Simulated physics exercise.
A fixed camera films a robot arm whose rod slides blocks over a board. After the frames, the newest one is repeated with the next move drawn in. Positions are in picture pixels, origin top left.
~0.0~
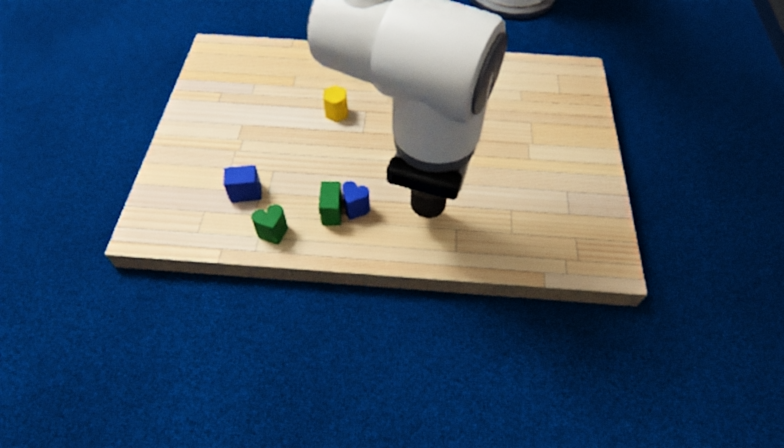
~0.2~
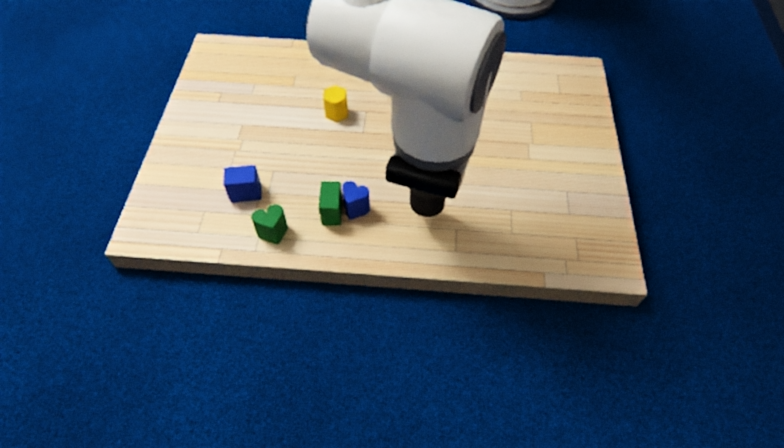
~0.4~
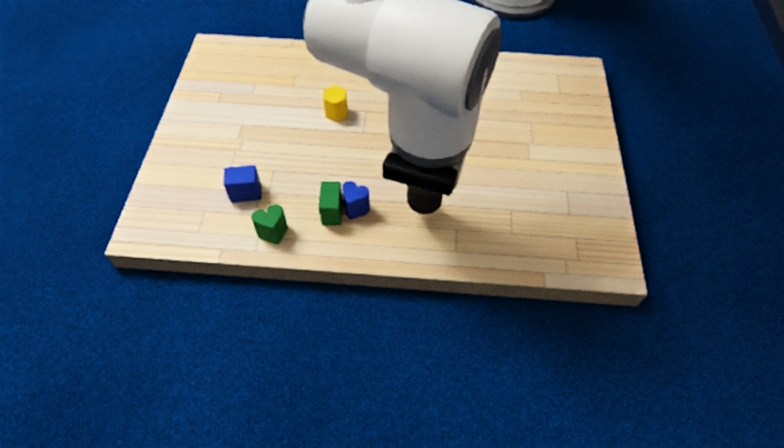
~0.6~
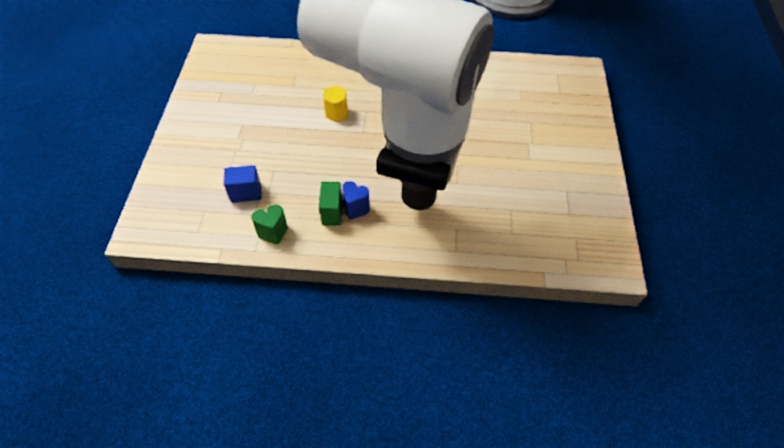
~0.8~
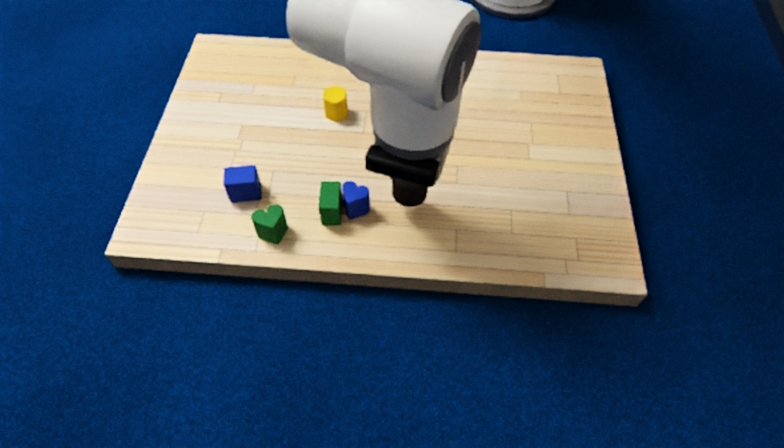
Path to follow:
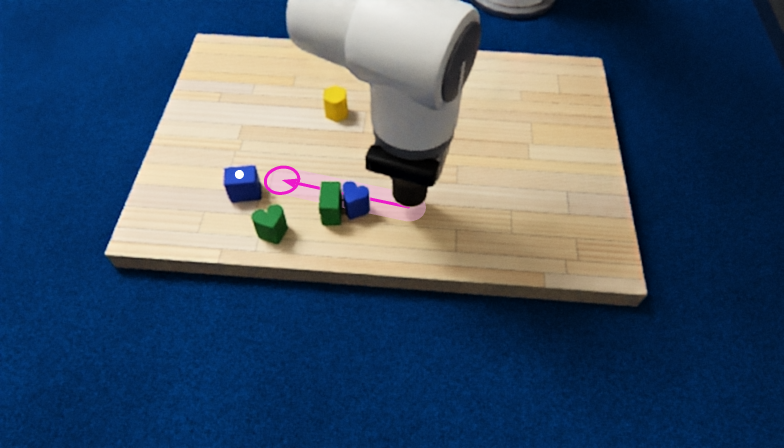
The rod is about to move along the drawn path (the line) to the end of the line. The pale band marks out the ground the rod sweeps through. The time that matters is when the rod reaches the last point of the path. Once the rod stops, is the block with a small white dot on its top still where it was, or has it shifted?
By the last moment, the block with a small white dot on its top will still be in its place.
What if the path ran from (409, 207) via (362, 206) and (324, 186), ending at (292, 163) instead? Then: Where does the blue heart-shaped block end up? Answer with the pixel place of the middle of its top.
The blue heart-shaped block ends near (284, 174).
The line goes from (409, 207) directly to (282, 180); the dot is on the blue rectangle.
What follows on the original path. One third of the way, rod at (364, 185); green rectangle at (313, 195), turned 20° anticlockwise; blue heart-shaped block at (333, 189).
Two thirds of the way, rod at (321, 176); green heart-shaped block at (262, 221); green rectangle at (284, 203), turned 65° anticlockwise; blue heart-shaped block at (294, 188), turned 50° anticlockwise.
At the end, rod at (279, 167); blue rectangle unmoved; green heart-shaped block at (260, 226); green rectangle at (278, 204), turned 95° anticlockwise; blue heart-shaped block at (269, 185), turned 130° anticlockwise.
